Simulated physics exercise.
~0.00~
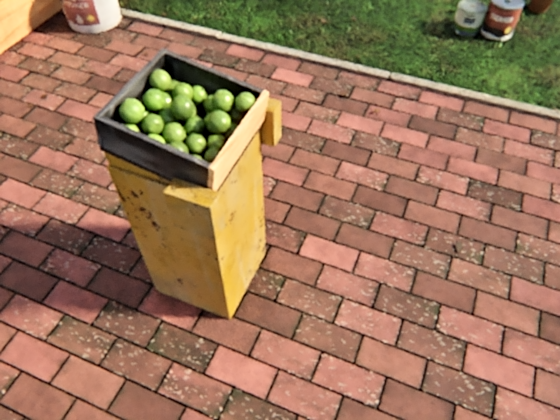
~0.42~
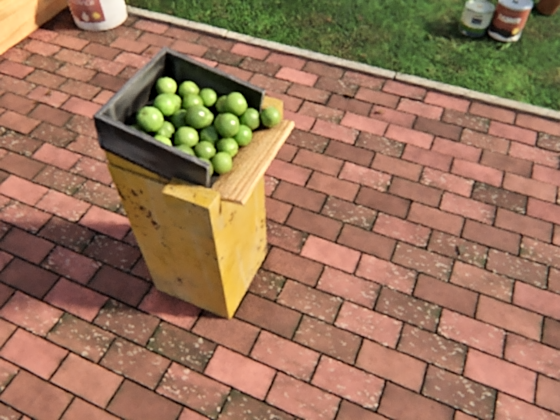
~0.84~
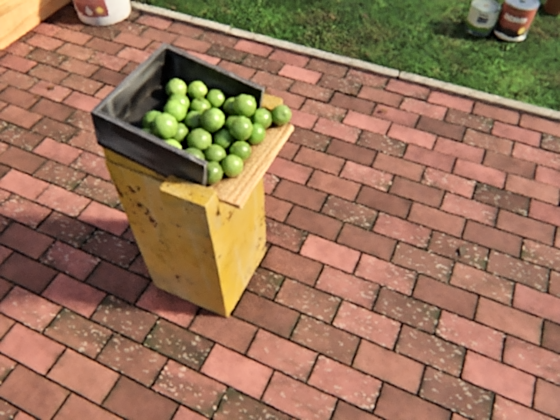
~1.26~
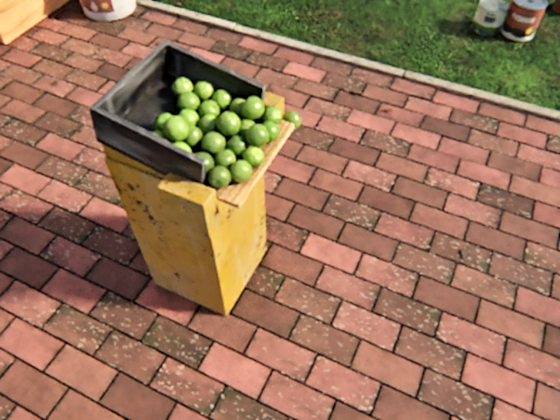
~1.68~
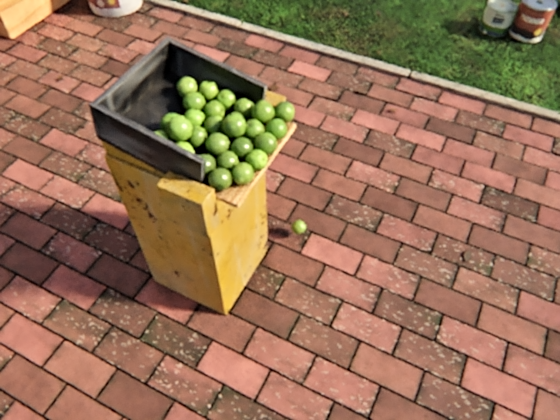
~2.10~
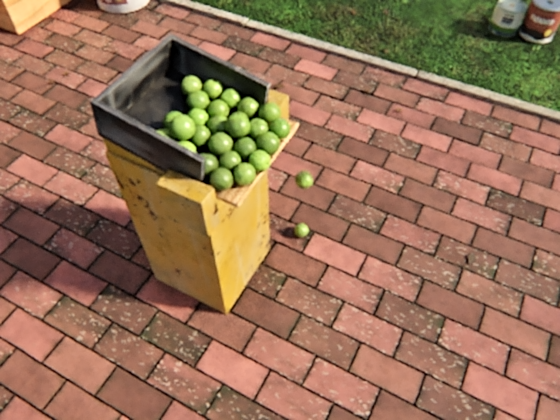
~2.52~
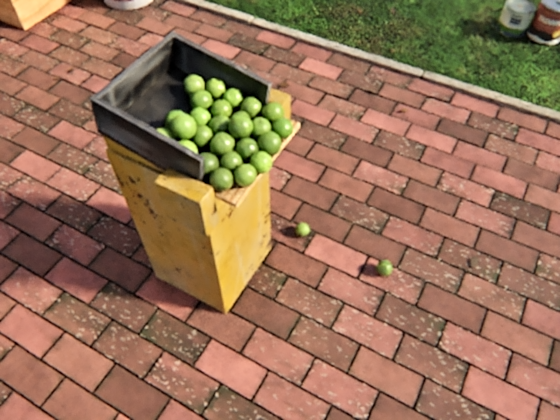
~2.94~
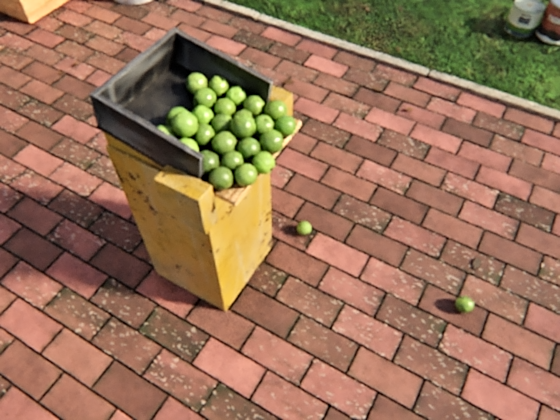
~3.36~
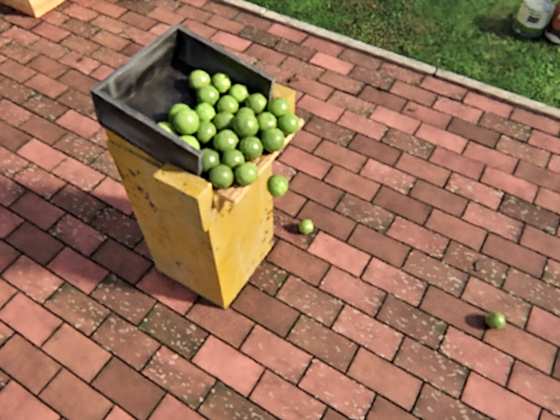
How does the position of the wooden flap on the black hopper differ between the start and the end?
At the start the flap leans up against the right end of the hopper, holding the apples in. By the end it has swung down and lies on its side, with apples resting over it.
